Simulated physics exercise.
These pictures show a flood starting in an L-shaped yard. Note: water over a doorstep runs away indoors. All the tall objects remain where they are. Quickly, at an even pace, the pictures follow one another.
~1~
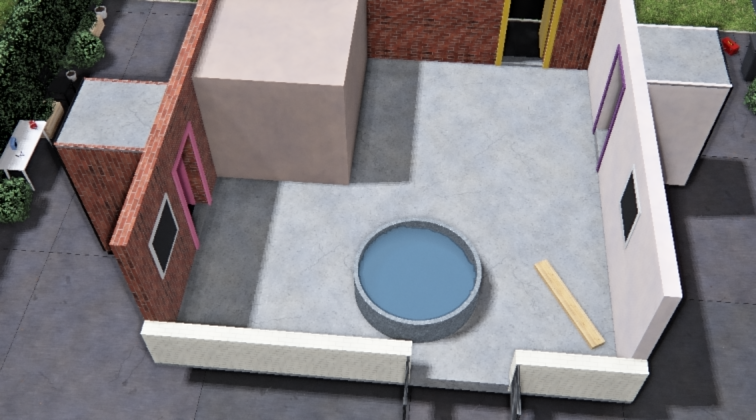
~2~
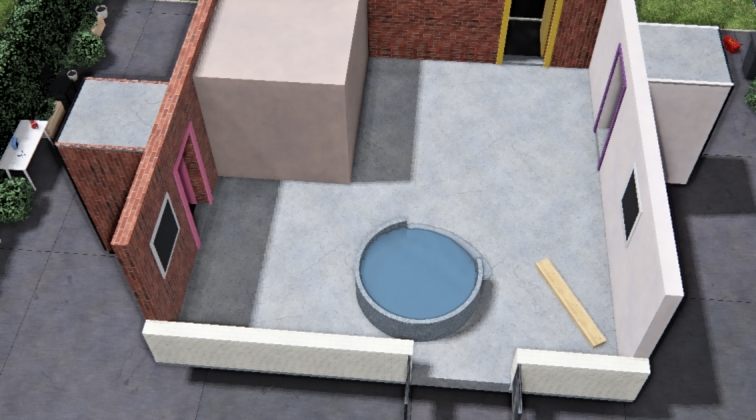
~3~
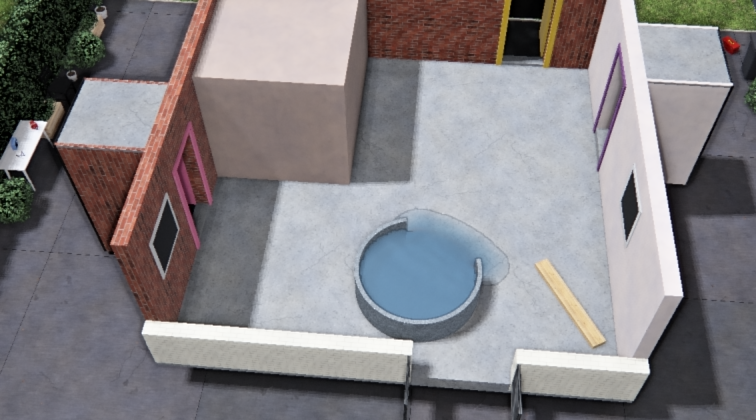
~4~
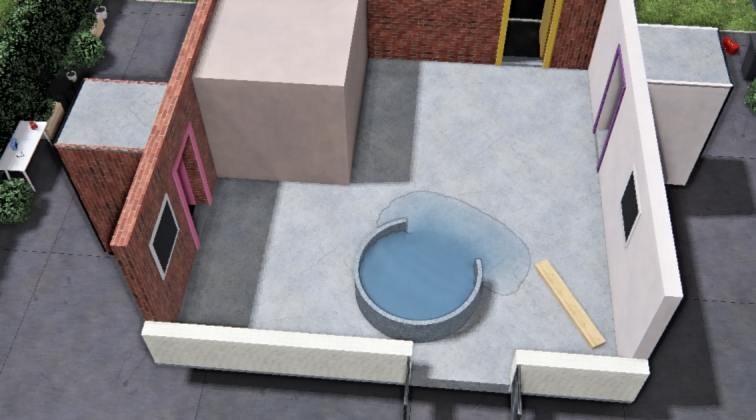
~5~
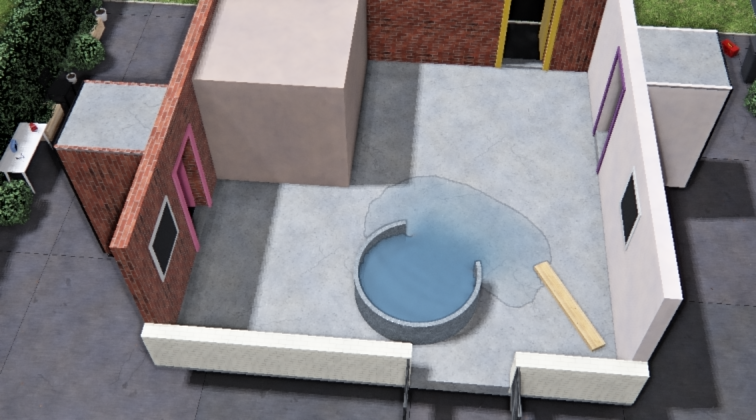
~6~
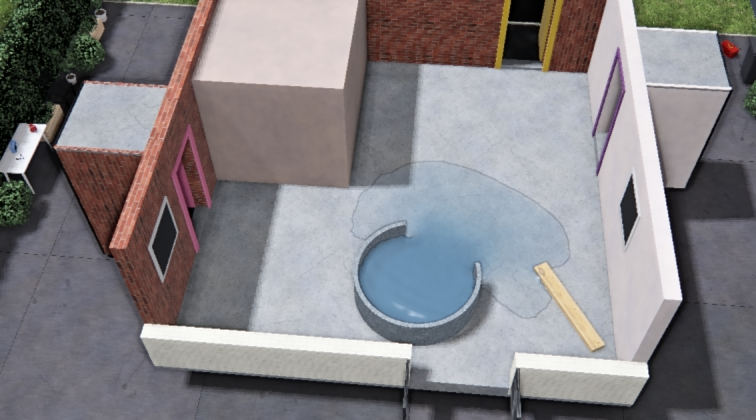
At the start, a round pool of still blue water sits whole in a walled yard, near a wooden plank. A gap opens in the pool's far rim and water pours out through it. The puddle then spreads across the pale floor, wrapping around the pool's far side and reaching the plank.
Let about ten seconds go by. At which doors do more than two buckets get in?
One by one: The yellow door will be over the limit, the pink door will be within bounds, the purple door will be within bounds.
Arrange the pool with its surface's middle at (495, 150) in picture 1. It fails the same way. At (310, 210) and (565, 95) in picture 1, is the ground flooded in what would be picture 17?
Spared, soaked.
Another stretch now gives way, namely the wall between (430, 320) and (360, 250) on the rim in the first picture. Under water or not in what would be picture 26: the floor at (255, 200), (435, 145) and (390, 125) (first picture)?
Taking the three spots as listed, they end up inundated, spared and spared.
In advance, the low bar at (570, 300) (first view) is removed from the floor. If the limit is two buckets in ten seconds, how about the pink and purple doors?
Result: Pink door comes in short; purple door comes in short.
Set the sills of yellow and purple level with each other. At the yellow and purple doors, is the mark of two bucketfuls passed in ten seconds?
Yellow door falls short; purple door exceeds the limit.
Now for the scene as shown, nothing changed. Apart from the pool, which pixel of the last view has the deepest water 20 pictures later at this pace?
Somewhere around (582, 87).
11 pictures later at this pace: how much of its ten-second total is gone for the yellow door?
It works out at roughly 0 percent of the ten-second total.
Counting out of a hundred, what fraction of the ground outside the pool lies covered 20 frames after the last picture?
Share estimate: About 55 per cent.
A moment on, water covers 35 % of the floor; the yellow door not reached, the pink door not reached, the purple door not reached.
Next, water covers 50 % of the floor; the yellow door not reached, the pink door not reached, the purple door wet at the sill, nothing in.
Then, water covers 55 % of the floor; the yellow door over two buckets in, the pink door not reached, the purple door wet at the sill, nothing in.
Later, water covers 55 % of the floor; the yellow door far over two buckets in, the pink door not reached, the purple door wet at the sill, nothing in.
In the end, water covers 70 % of the floor; the yellow door far over two buckets in, the pink door not reached, the purple door wet at the sill, nothing in.
